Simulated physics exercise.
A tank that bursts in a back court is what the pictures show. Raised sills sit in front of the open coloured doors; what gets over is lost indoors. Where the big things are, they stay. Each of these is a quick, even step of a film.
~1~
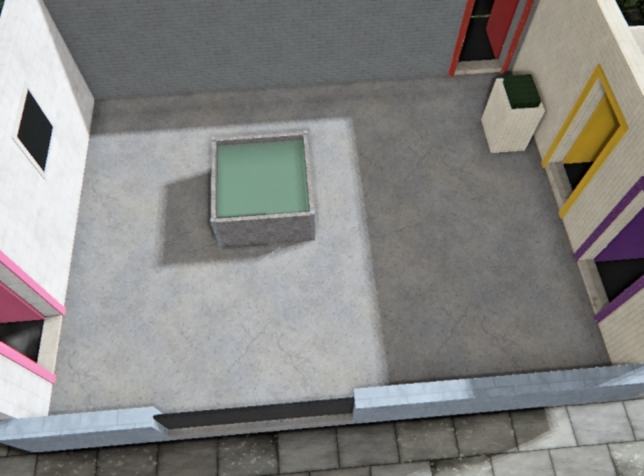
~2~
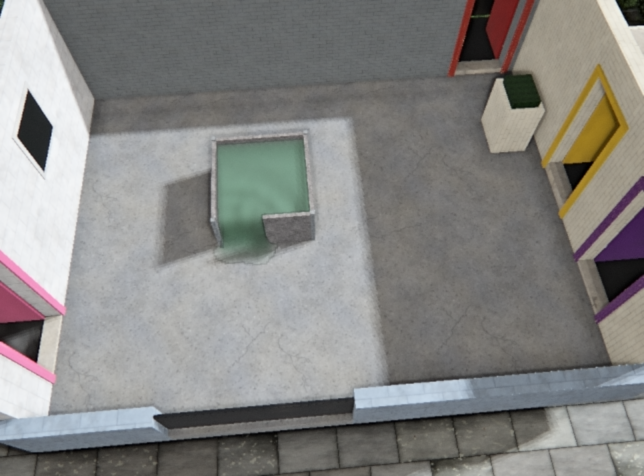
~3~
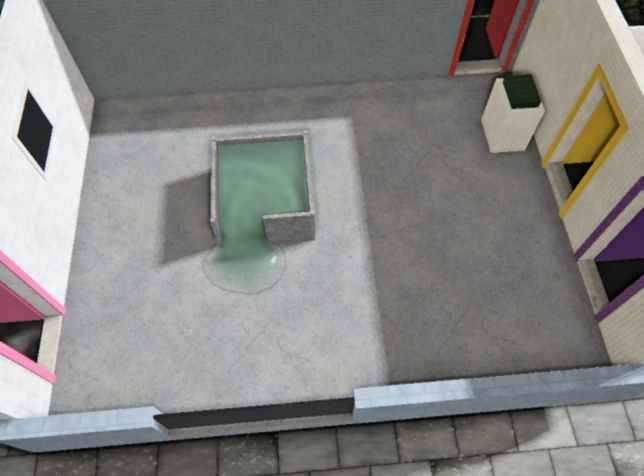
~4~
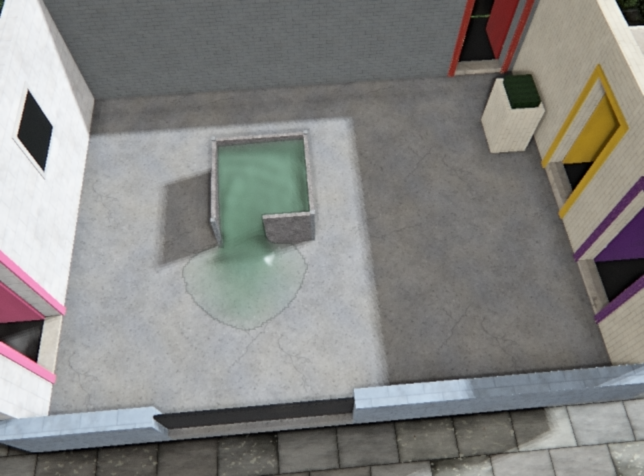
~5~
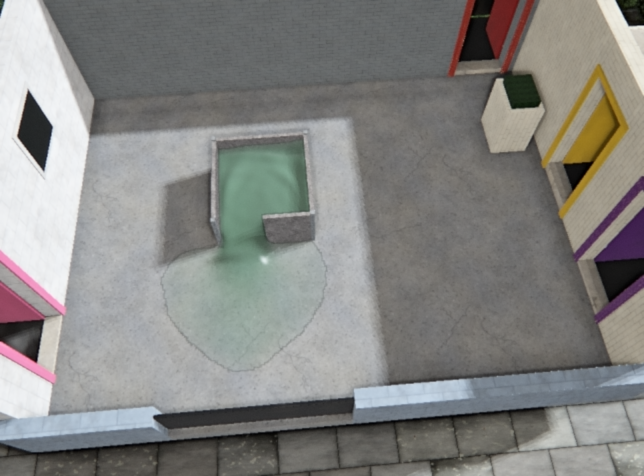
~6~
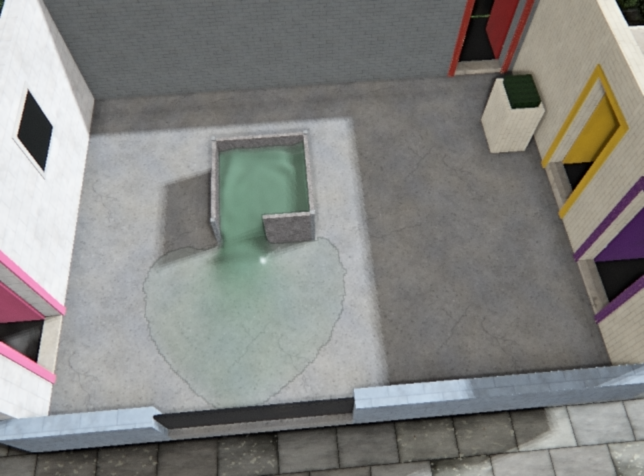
At first, a square stone tank of still green water stands in a paved court with coloured doorways on both sides. Then the left part of its near wall opens, and water pours through the gap, spreading across the paving in a widening, rounded pool that reaches close to the low front wall.
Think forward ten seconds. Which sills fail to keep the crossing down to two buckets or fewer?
Result: I expect the red door to let through an acceptable amount. I expect the yellow door to let through an acceptable amount. I expect the purple door to let through an acceptable amount. I expect the pink door to let through too much.
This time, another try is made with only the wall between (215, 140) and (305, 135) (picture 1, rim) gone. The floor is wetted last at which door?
I'd name the purple one.
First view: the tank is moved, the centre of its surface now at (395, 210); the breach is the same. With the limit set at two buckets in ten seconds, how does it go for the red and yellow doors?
Briefly, red ends up below while yellow ends up below.
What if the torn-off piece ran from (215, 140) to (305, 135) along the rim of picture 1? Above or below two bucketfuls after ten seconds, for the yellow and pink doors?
In that setup the yellow door keeps within bounds, but the pink door keeps within bounds.
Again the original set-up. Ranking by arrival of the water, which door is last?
The red-painted one.
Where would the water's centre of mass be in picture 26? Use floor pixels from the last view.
The water's centre sits above (250, 301).
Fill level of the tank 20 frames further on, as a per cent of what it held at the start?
About 30 per cent.
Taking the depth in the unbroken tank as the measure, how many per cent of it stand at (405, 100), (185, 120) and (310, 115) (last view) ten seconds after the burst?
In order: About 2, 6 and 2 in a hundred.
A moment on, water covers 20 % of the floor; the red door not reached, the yellow door not reached, the purple door not reached, the pink door not reached.
Next, water covers 25 % of the floor; the red door not reached, the yellow door not reached, the purple door not reached, the pink door under two buckets in.
Then, water covers 35 % of the floor; the red door not reached, the yellow door not reached, the purple door not reached, the pink door over two buckets in.
Later, water covers 60 % of the floor; the red door not reached, the yellow door wet at the sill, nothing in, the purple door under two buckets in, the pink door far over two buckets in.
In the end, water covers 80 % of the floor; the red door wet at the sill, nothing in, the yellow door wet at the sill, nothing in, the purple door under two buckets in, the pink door far over two buckets in.
